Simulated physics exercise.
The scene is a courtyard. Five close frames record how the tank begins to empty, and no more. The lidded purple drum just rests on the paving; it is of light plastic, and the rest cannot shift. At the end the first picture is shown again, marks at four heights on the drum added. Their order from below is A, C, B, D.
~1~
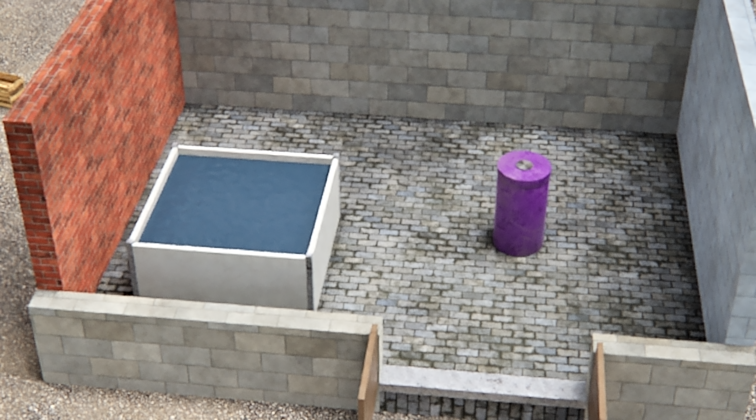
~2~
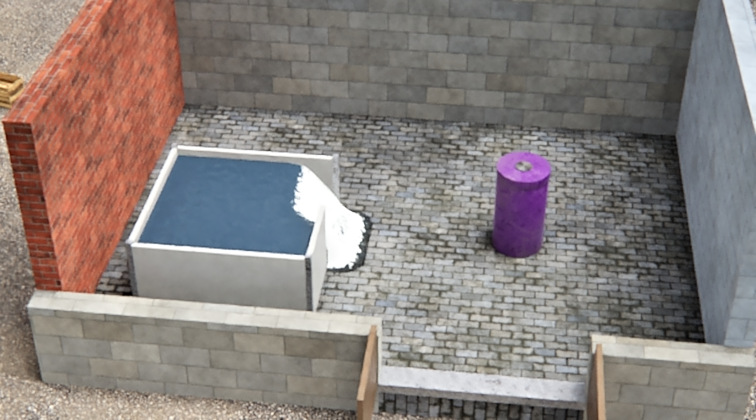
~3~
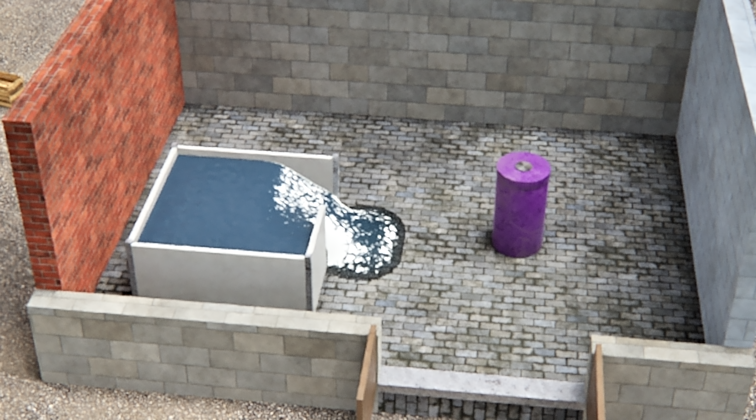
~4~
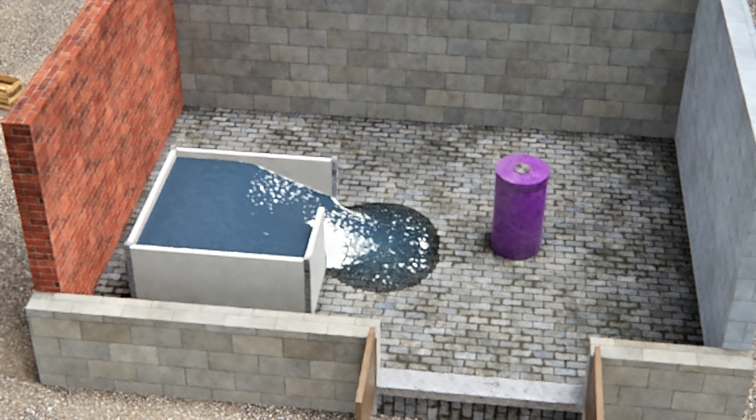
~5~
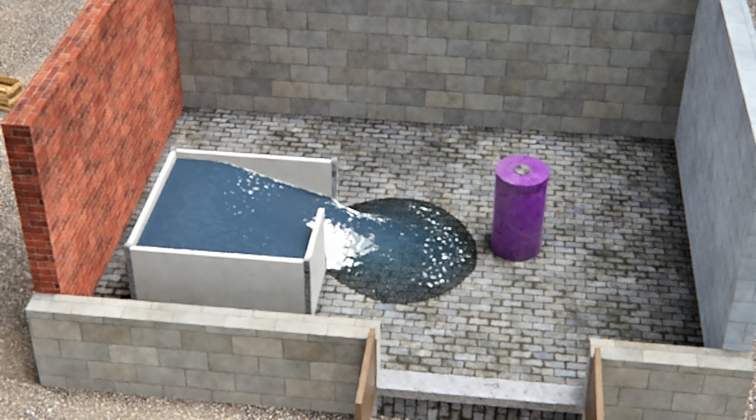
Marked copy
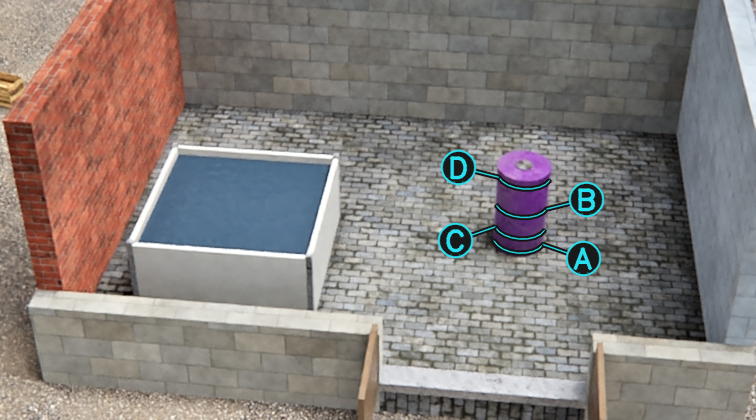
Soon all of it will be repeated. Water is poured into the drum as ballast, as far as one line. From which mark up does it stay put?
I would pick line B.
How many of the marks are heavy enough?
Two of the four.
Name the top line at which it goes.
It is C.
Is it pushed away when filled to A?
Yes.
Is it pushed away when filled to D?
No, that is safe.
In cyan, A at (518, 253); B at (521, 217); C at (519, 239); D at (523, 188); from the bottom up A, C, B, D.
Choosing A, it is pushed about 3 times its own width away.
Choosing B, it does not move.
Choosing C, it is pushed about its own width away.
Choosing D, it does not move.
